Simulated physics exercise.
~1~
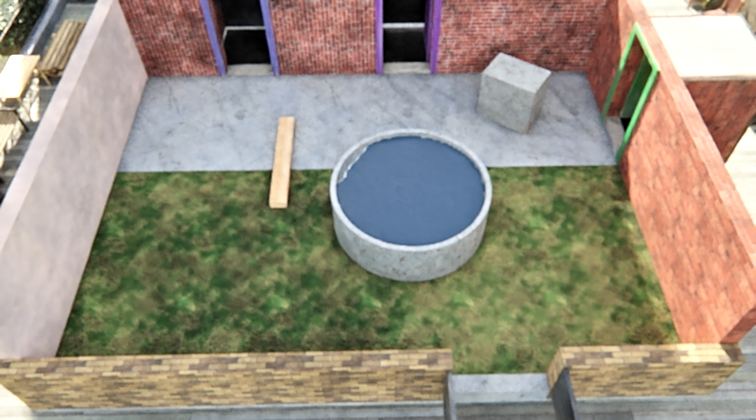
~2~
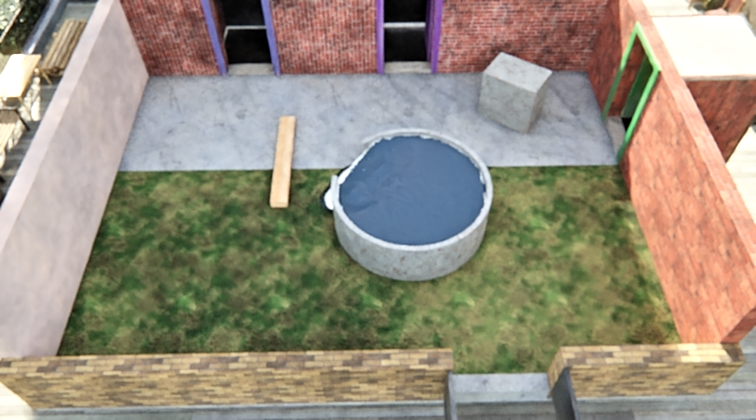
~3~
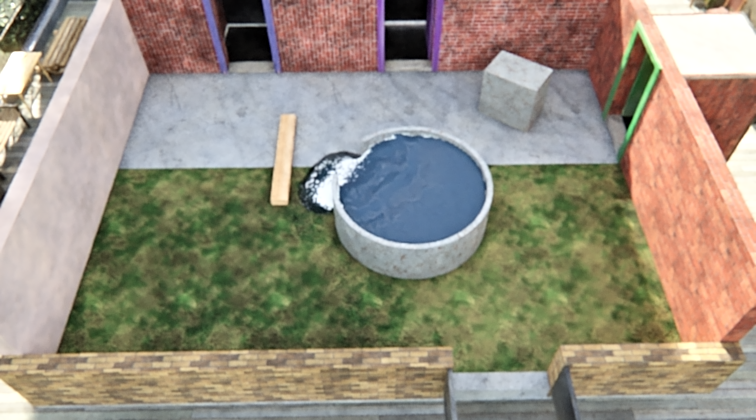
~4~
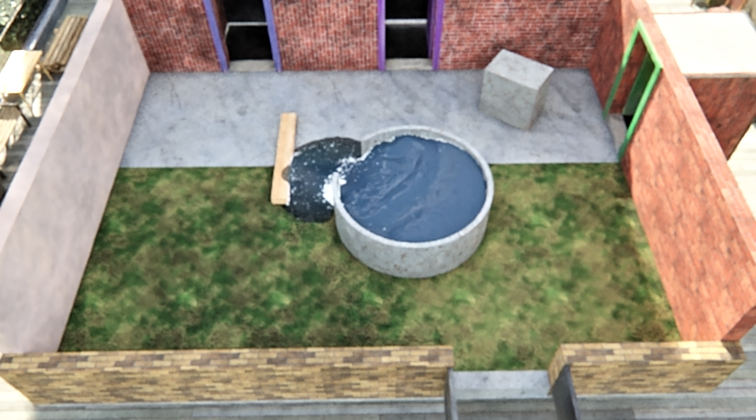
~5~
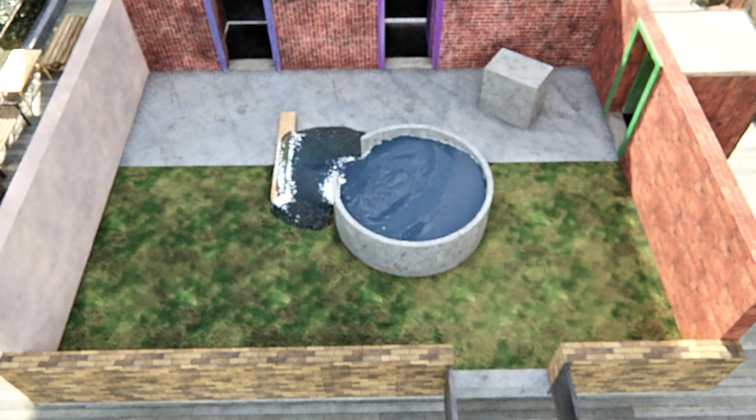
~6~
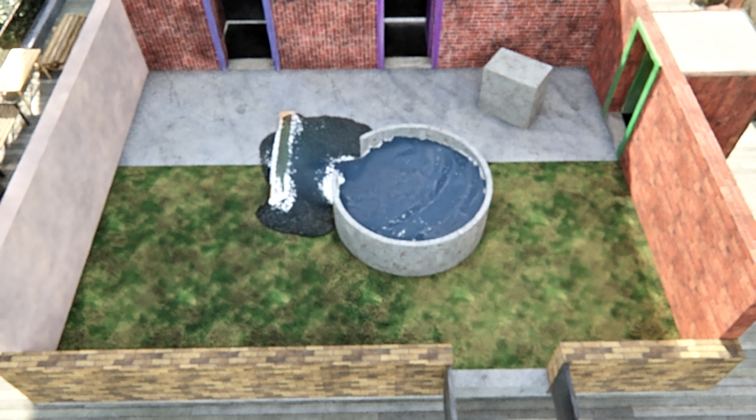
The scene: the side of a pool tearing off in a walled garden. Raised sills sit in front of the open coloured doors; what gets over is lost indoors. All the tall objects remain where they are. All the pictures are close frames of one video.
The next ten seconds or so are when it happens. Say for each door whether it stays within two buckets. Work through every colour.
In the end blue door: Overshoots; purple door: Does not overshoot; green door: Does not overshoot.
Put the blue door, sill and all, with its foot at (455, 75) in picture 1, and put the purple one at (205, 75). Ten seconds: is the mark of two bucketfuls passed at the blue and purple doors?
Door blue door keeps within limits, while door purple door breaks the limit.
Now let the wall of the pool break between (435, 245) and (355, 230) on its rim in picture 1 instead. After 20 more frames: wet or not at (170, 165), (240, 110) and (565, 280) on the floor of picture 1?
Taking the three spots as listed, they end up spared, spared and inundated.
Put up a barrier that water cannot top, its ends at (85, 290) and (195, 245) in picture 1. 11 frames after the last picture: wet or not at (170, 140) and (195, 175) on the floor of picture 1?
One after the other: Under water, under water.
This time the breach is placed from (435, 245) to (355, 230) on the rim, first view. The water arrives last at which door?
It's the purple door.
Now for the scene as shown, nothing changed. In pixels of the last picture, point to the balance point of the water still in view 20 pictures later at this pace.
The water's centre sits above (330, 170).
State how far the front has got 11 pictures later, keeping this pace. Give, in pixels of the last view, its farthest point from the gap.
The front's farthest point is close to (167, 74).
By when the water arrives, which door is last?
It has to be the green door.
A moment on, water covers 20 % of the floor; the blue door not reached, the purple door not reached, the green door not reached.
Next, water covers 35 % of the floor; the blue door under two buckets in, the purple door wet at the sill, nothing in, the green door not reached.
Then, water covers 50 % of the floor; the blue door over two buckets in, the purple door wet at the sill, nothing in, the green door not reached.
Later, water covers 70 % of the floor; the blue door over two buckets in, the purple door wet at the sill, nothing in, the green door wet at the sill, nothing in.
In the end, water covers 85 % of the floor; the blue door over two buckets in, the purple door wet at the sill, nothing in, the green door wet at the sill, nothing in.
